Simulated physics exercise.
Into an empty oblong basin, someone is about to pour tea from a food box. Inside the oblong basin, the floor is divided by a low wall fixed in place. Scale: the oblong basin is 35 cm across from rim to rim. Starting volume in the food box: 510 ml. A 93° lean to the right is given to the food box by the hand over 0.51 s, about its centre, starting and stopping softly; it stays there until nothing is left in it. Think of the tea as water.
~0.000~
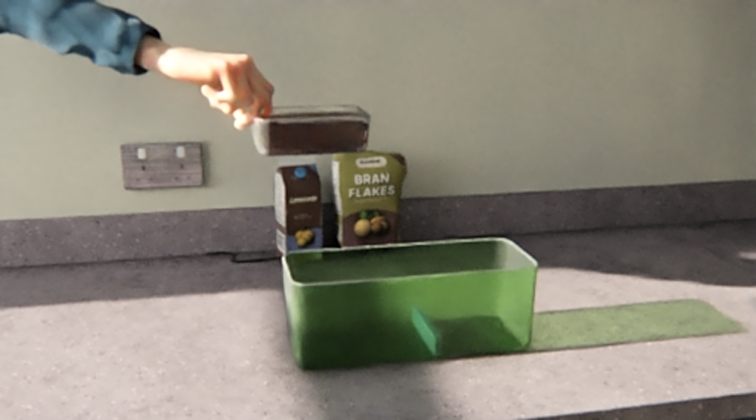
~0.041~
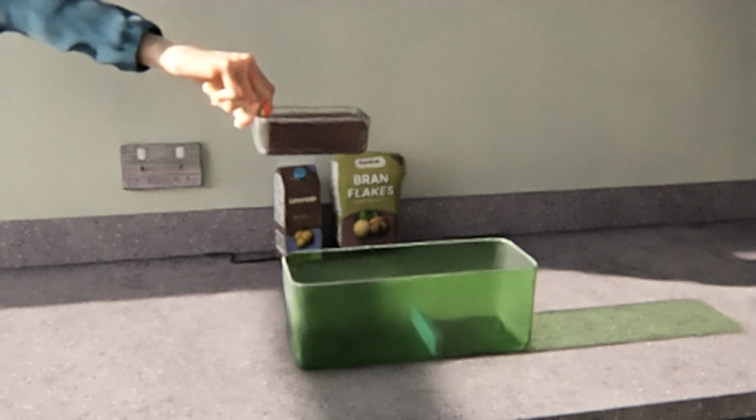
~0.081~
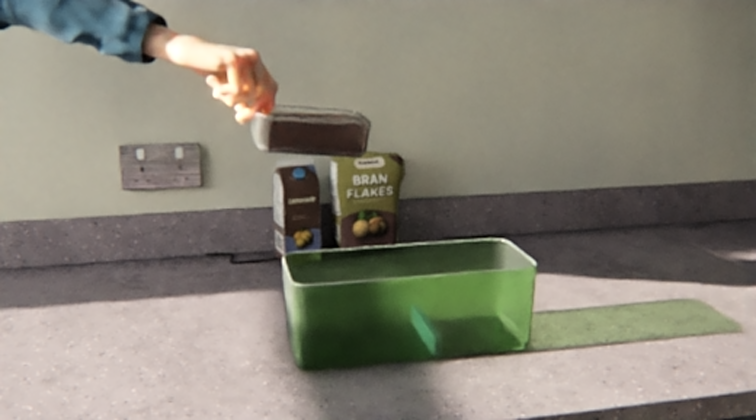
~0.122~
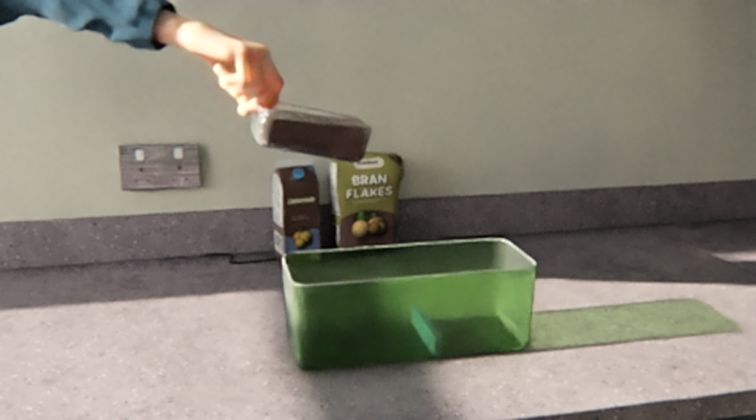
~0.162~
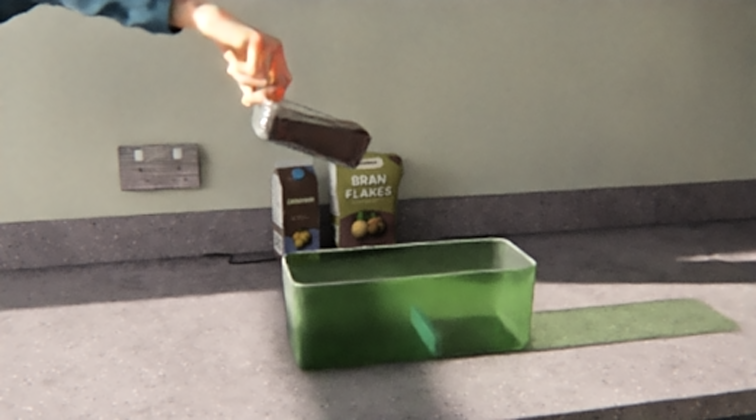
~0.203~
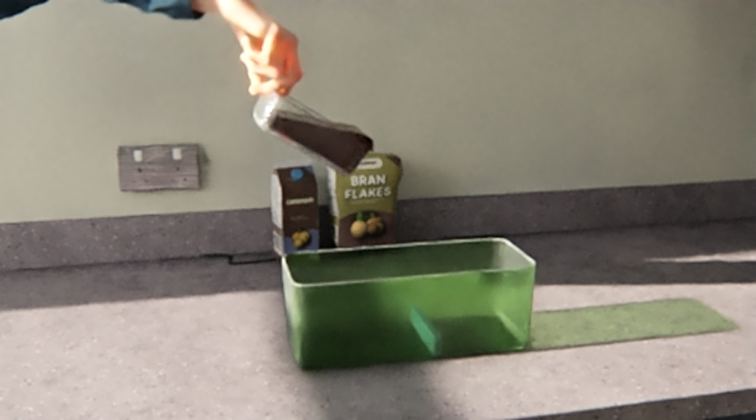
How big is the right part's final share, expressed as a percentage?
Some 21 per cent.
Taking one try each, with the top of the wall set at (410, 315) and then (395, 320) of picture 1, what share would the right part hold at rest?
Around 60 and 70 percent, in that order.
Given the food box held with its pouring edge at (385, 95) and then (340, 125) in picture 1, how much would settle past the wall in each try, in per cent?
I'd expect close to 55 per cent and then close to 20 per cent.
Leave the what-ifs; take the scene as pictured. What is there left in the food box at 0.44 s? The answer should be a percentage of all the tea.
Some 8 % of it is still there.
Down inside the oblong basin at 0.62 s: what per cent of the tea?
Looks like about 88 % of the whole amount.
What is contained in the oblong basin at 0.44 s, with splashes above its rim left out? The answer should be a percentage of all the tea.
At that time the basin holds about 24 per cent of the liquid.
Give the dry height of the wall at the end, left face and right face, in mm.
Roughly 14 mm on the left side and roughly 22 mm on the right.
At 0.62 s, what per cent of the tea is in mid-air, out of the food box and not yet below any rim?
Around 4 percent of it is airborne.
Then, 0.44 s in, the tilt is 89° and 8 per cent is still to pour, 24 is left of the wall and 0 right of it.
Then, 0.62 s in, the tilt is 93° and 1 per cent is still to pour, 66 is left of the wall and 21 right of it.
Then, 0.81 s in, the tilt is 93° and 0 per cent is still to pour, 66 is left of the wall and 20 right of it.
Then, 1.01 s in, the tilt is 93° and 0 per cent is still to pour, 68 is left of the wall and 21 right of it.
Finally, 68 per cent lies left of the wall, 21 right of it and 11 outside.
